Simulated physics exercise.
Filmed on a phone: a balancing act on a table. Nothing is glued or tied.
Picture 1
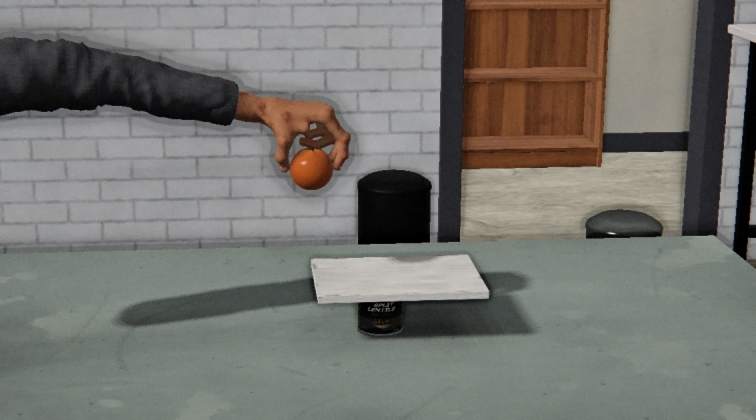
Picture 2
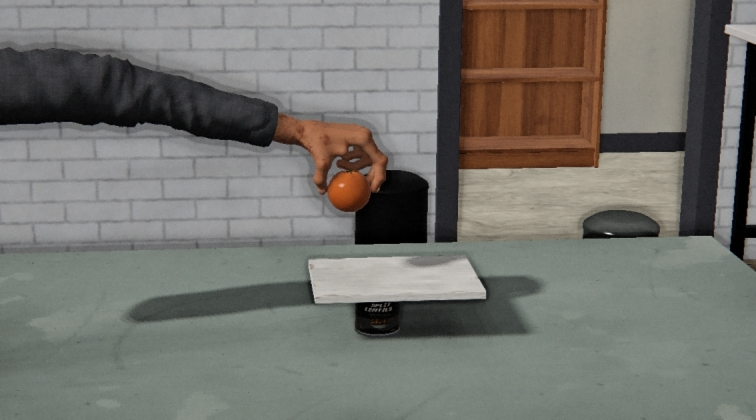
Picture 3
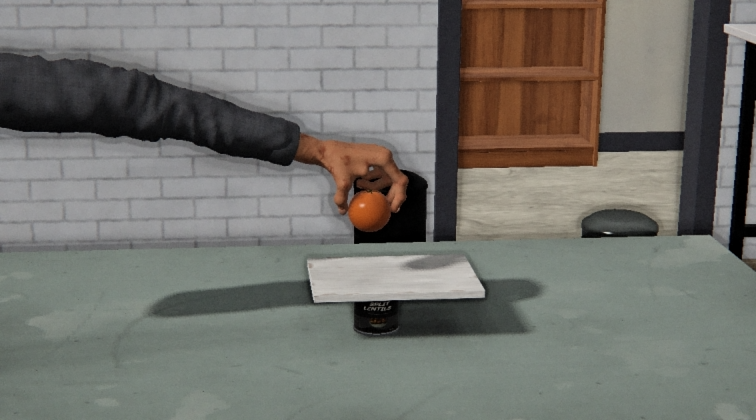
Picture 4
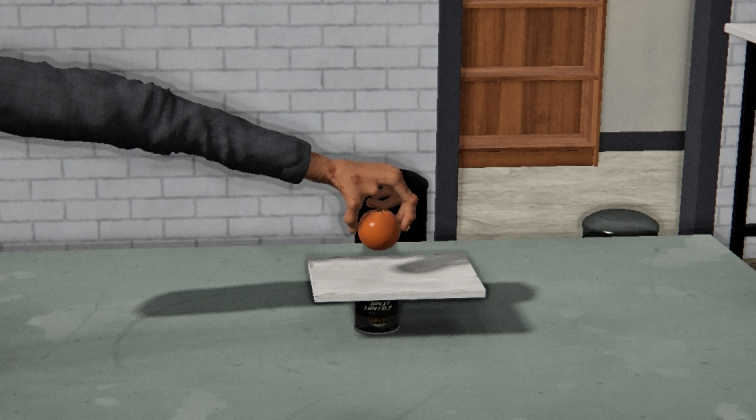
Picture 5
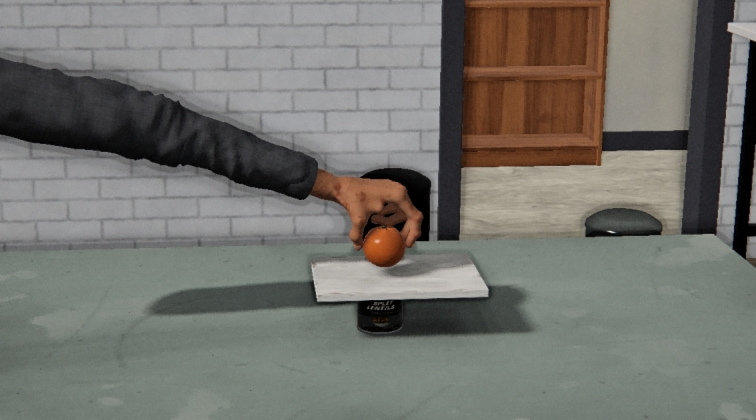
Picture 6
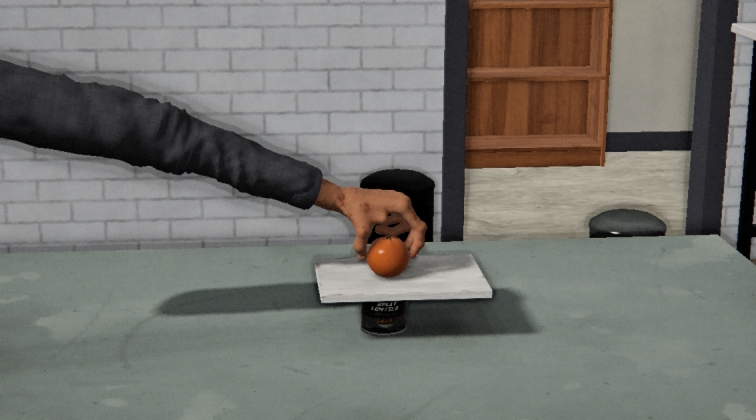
A hand in a dark grey sleeve reaches in from the left, holding an orange tomato above a white board balanced on a small black tin. The green table is seen from the front and slightly above, with a white brick wall, wooden drawers and dark bins behind. The hand lowers the tomato rightward and down onto the board, still gripping it, while the view shifts very slightly.
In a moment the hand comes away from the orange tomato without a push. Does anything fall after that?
Here the stack stays up.
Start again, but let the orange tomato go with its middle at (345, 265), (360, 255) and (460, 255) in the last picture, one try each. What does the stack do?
First, it stays up; second, it holds; third, it loses its balance.
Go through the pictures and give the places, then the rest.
Coming down; orange tomato (312, 169); black tin (380, 306), in the first picture.
Coming down; orange tomato (349, 191); black tin (378, 306), in the second picture.
Coming down; orange tomato (370, 211); black tin (376, 305), in the third picture.
Coming down; orange tomato (379, 230); black tin (377, 305), in the fourth picture.
Coming down; orange tomato (385, 246); black tin (380, 304), in the fifth picture.
Set down, still held; orange tomato (388, 257); black tin (384, 305), in the sixth picture.
Then, 0.20 s on from there, no change.
Then, 0.60 s on from there, orange tomato resting near (388, 257).
In the end, all 3 unmoved. At the end, from the last picture's camera, orange tomato near (388, 257). The stack keeps its balance.
